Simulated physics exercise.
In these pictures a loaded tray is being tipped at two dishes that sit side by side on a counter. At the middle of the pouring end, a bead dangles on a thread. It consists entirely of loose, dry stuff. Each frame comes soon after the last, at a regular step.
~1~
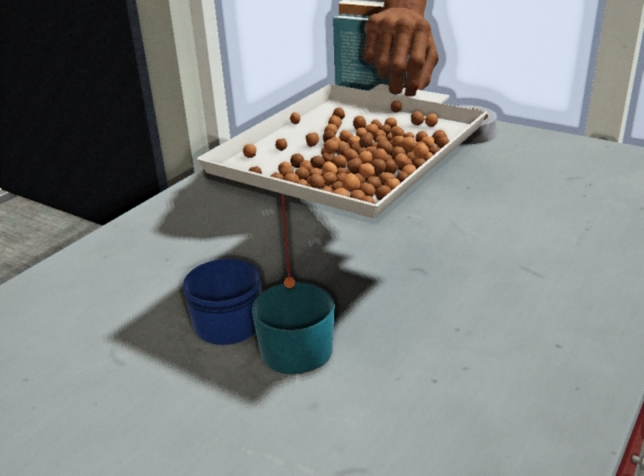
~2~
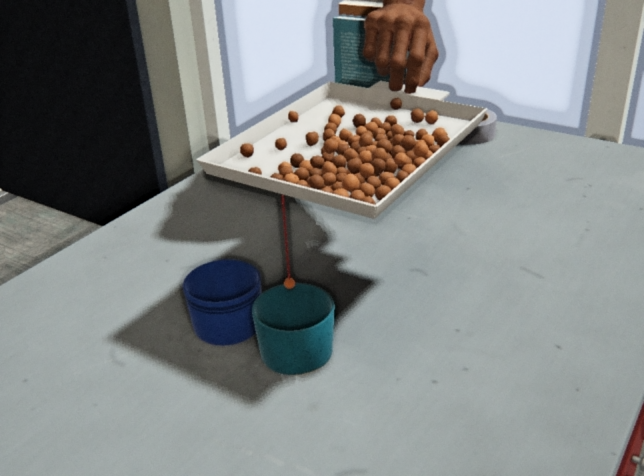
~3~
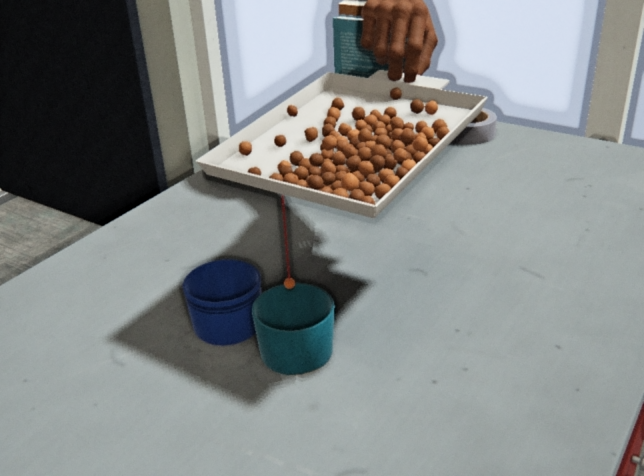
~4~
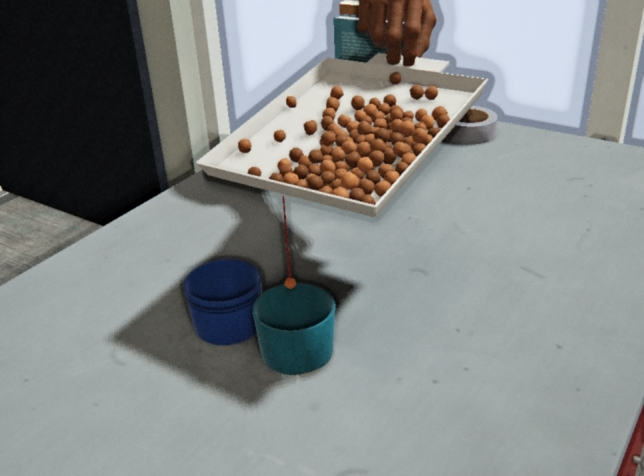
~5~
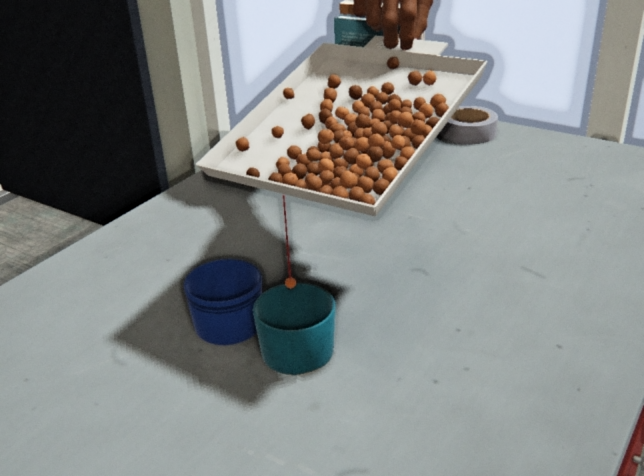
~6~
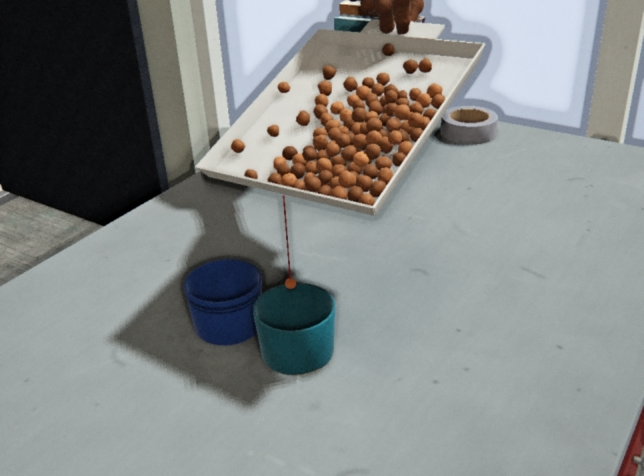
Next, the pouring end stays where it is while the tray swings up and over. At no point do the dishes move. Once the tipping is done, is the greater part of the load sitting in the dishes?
No, only the lesser part is in the dishes.
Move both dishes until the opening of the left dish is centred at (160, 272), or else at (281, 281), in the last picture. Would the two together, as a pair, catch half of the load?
In the first position a minority, in the second a minority.
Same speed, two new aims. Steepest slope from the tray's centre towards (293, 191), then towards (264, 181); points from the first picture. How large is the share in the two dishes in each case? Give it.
For the first it's near 10 %, for the second near 30 %.
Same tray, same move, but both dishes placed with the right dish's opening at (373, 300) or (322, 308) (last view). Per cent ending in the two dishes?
Close to 0 in a hundred first, close to 0 in a hundred second.
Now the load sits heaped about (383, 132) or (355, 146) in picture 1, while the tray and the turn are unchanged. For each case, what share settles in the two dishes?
First case: Close to 30 %; second case: Close to 20 %.
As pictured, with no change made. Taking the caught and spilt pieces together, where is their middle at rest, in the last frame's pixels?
Near (213, 392).
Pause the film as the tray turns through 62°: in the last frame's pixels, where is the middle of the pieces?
Roughly (300, 166).
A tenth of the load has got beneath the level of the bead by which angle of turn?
Near 70 degrees.
Soon after the last picture, tray tipped steeply; most on the tray; a stray few outside both; a small part in the air.
A little later, tray tipped right over; a small part on the tray; a stray few in the right dish; a small part in the left dish; about half outside both; about a quarter in the air.
Later still, tray tipped past a quarter turn; a stray few in the right dish; about a quarter in the left dish; most outside both.
At rest, tray tipped past a quarter turn; a stray few in the right dish; about a quarter in the left dish; most outside both.
